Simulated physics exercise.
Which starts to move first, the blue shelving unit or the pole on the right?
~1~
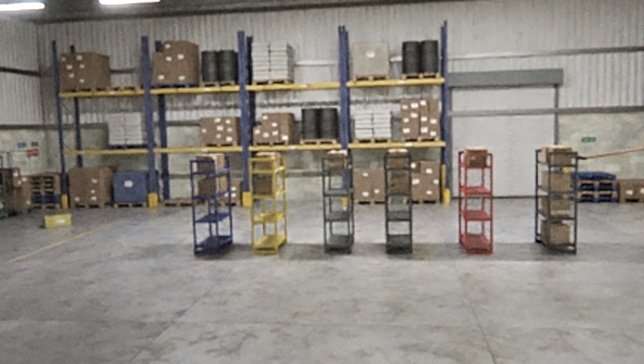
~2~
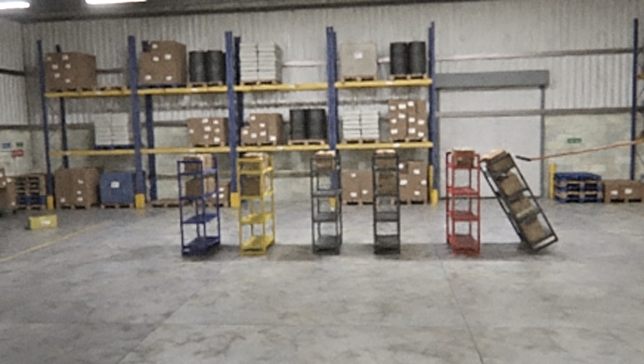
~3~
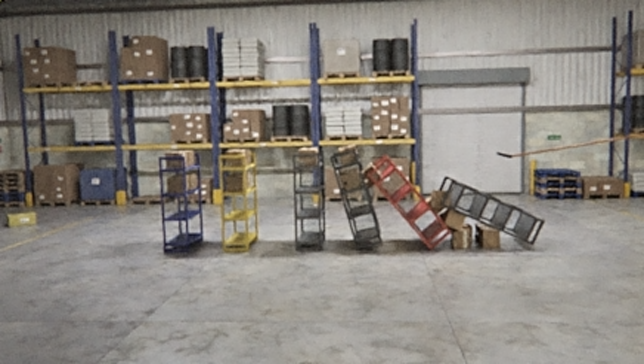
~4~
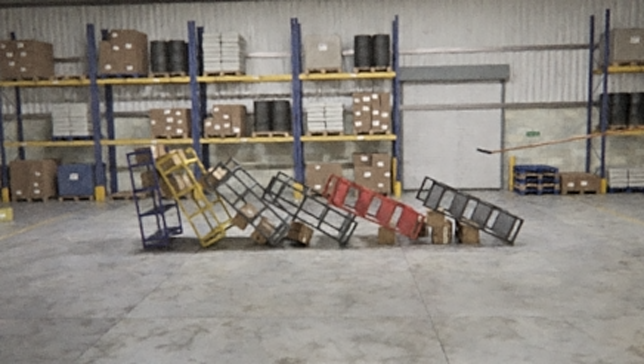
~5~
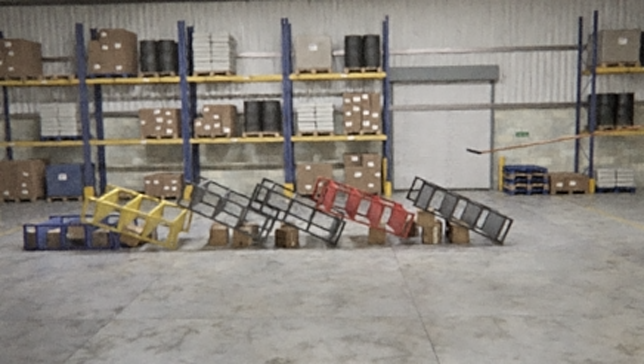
The pole on the right moves first, while the blue unit is still standing upright at the far left. The blue unit only goes over after the others have toppled towards it.
